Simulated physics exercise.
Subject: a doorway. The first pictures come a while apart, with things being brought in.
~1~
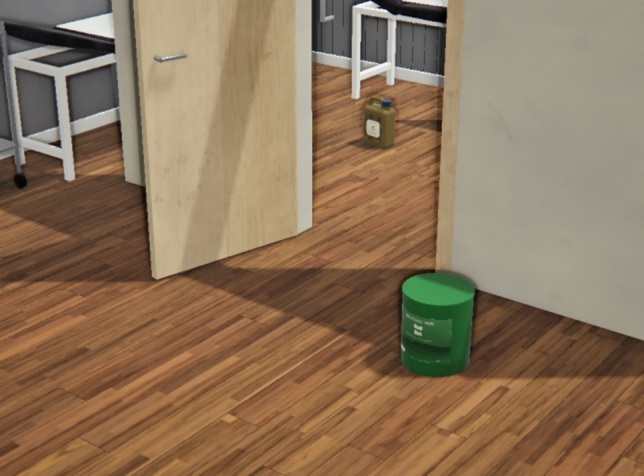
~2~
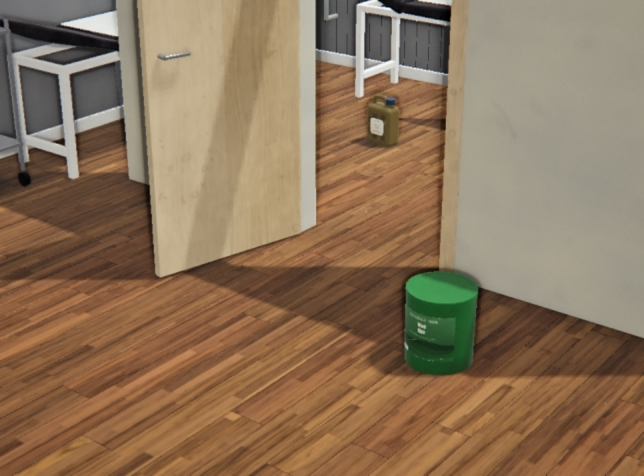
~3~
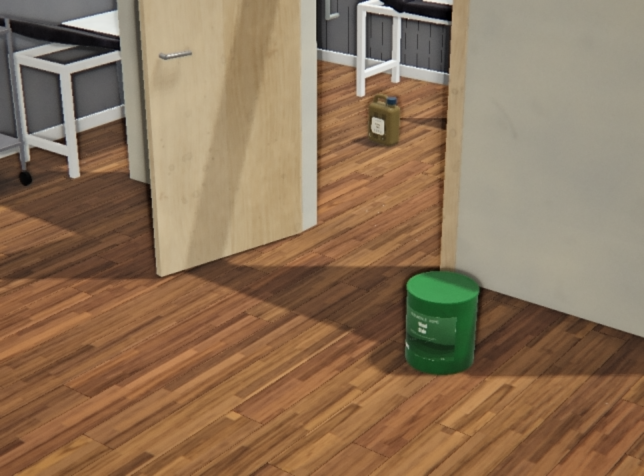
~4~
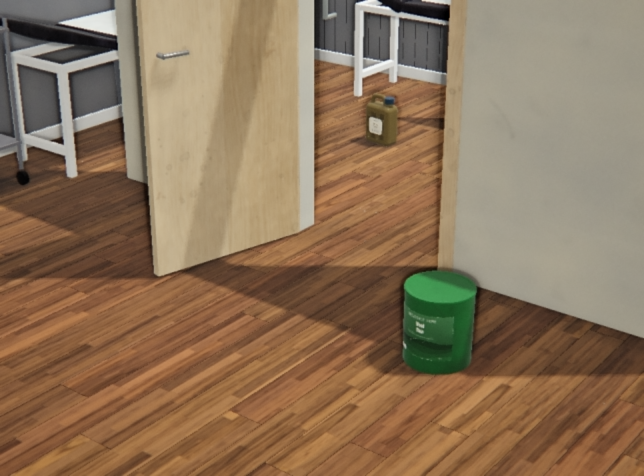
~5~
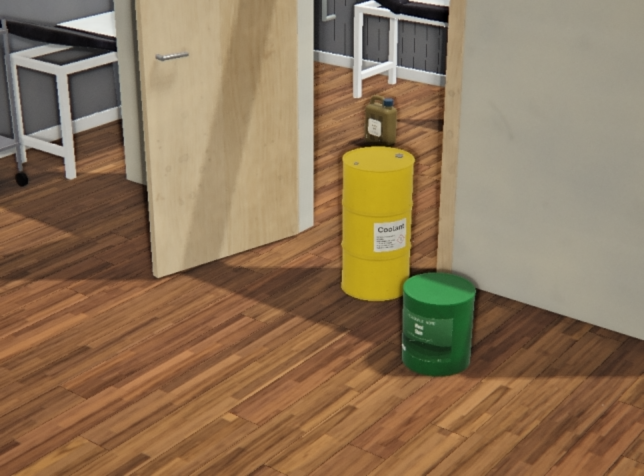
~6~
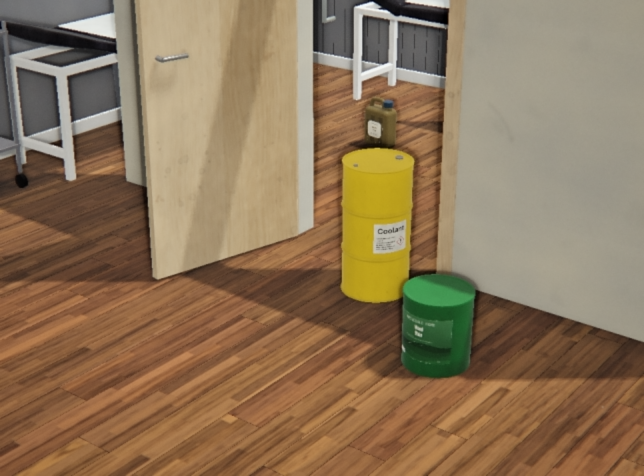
A door standing wide open and still beside a green pail on a wood floor, a yellow drum then appearing in the doorway.
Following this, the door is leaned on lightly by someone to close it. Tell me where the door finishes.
It finishes still partly open.
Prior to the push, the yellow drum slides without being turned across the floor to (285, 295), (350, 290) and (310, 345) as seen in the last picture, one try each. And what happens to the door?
First, it jams; second, it stops short; third, it reaches the frame.
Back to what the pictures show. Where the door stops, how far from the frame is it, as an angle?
Close to 30 degrees, I'd say.
Then, 0.60 s on from there, door 77° open.
Then, 0.90 s on from there, door 50° open.
In the end, door 32° open; both unmoved. At the end, from the last picture's camera, yellow drum near (384, 224).
